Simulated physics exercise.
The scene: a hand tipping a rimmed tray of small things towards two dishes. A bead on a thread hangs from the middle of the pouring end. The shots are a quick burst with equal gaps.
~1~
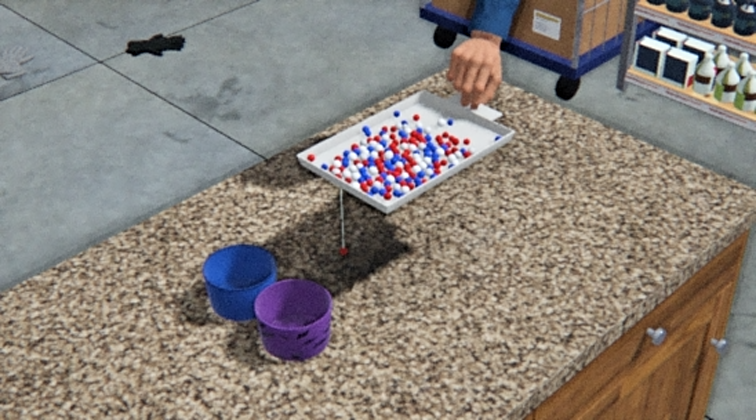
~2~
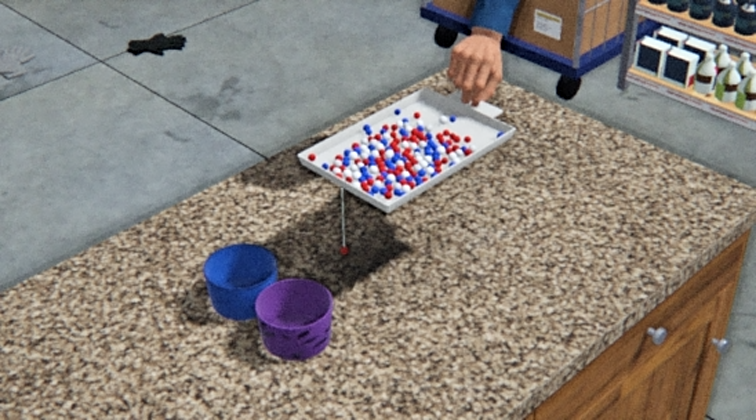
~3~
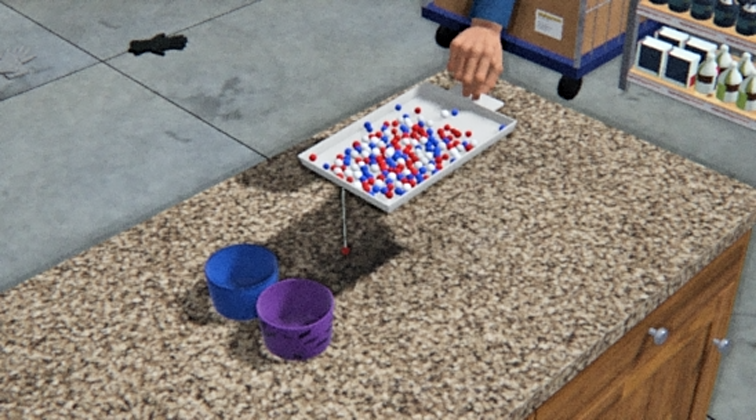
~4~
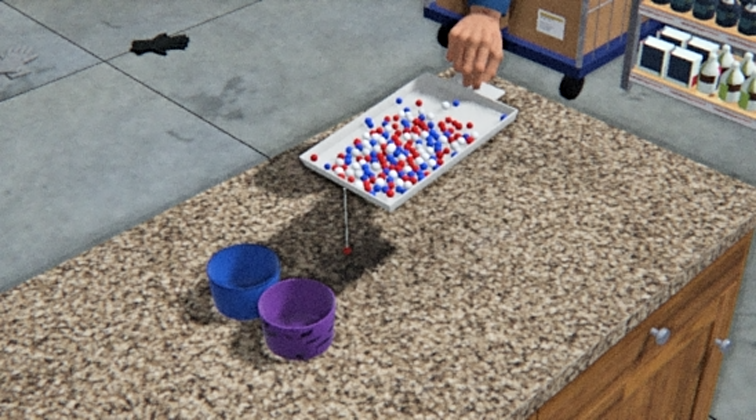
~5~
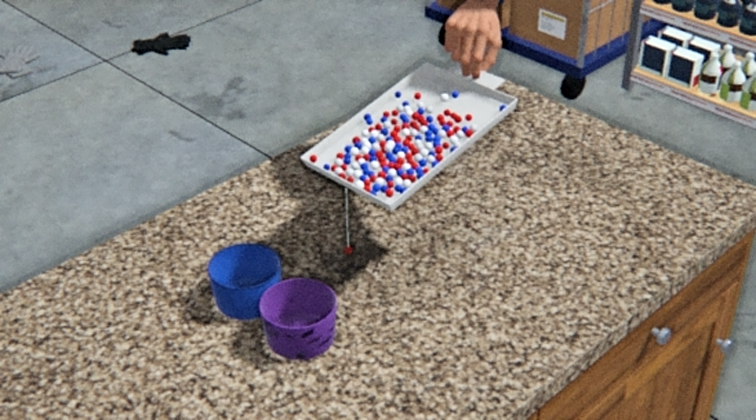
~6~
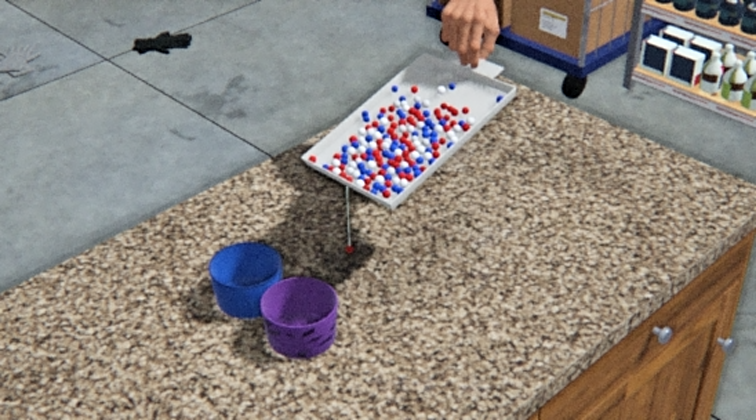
On a speckled stone counter, a hand held a white tray of red, white and blue beads near a blue dish and a purple one, then slowly raised the handle end, tilting the tray.
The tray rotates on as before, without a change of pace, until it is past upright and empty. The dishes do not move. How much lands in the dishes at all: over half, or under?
In the dishes lies only the smaller part of it.
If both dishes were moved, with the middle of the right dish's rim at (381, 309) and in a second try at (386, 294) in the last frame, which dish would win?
At the first place the dish on the left, at the second the left-hand dish.
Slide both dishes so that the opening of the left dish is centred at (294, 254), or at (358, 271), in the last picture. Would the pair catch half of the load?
At the first place most of it, at the second below a half.
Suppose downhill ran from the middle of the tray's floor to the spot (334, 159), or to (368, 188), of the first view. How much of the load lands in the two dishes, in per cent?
The first gives 0 %, the second 0 %.
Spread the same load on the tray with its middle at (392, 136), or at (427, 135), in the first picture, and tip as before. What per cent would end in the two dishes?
The first gives 10 %, the second 10 %.
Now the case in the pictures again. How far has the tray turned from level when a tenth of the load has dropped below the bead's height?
Roughly 65°.
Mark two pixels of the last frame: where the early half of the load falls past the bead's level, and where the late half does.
At about (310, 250), then at (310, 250).
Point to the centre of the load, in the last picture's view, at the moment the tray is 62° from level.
Roughly at (345, 166).
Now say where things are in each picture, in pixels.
Corners of the pouring end at (301, 155) and (387, 204), level; middle of the load at (396, 158), round plastic beads; left dish at (213, 297); right dish at (266, 336); bead on its thread at (344, 251), in the first picture.
Corners of the pouring end at (302, 155) and (388, 203), level; middle of the load at (397, 156), in the second picture.
Corners of the pouring end at (302, 155) and (389, 203), tipped barely, lowest at the left corner; middle of the load at (398, 154), in the third picture.
Corners of the pouring end at (304, 156) and (390, 203), tipped a little, lowest at the left corner; middle of the load at (399, 150), in the fourth picture.
Corners of the pouring end at (305, 157) and (390, 202), tipped a little, lowest at the left corner; middle of the load at (398, 146), in the fifth picture.
Corners of the pouring end at (305, 157) and (390, 201), tipped clearly, lowest at the left corner; middle of the load at (395, 143), nearly all on the move; left dish at (219, 295); right dish at (271, 334), in the sixth picture.
Soon after the last picture, tray tipped steeply; most on the tray; a small part outside both; a small part in the air.
A little later, tray tipped past a quarter turn; a stray few on the tray; a small part in the right dish; a stray few in the left dish; most outside both; a small part in the air.
Later still, tray tipped past a quarter turn; a small part in the right dish; a stray few in the left dish; nearly all outside both.
By the end, tray tipped past a quarter turn; a small part in the right dish; a stray few in the left dish; nearly all outside both.
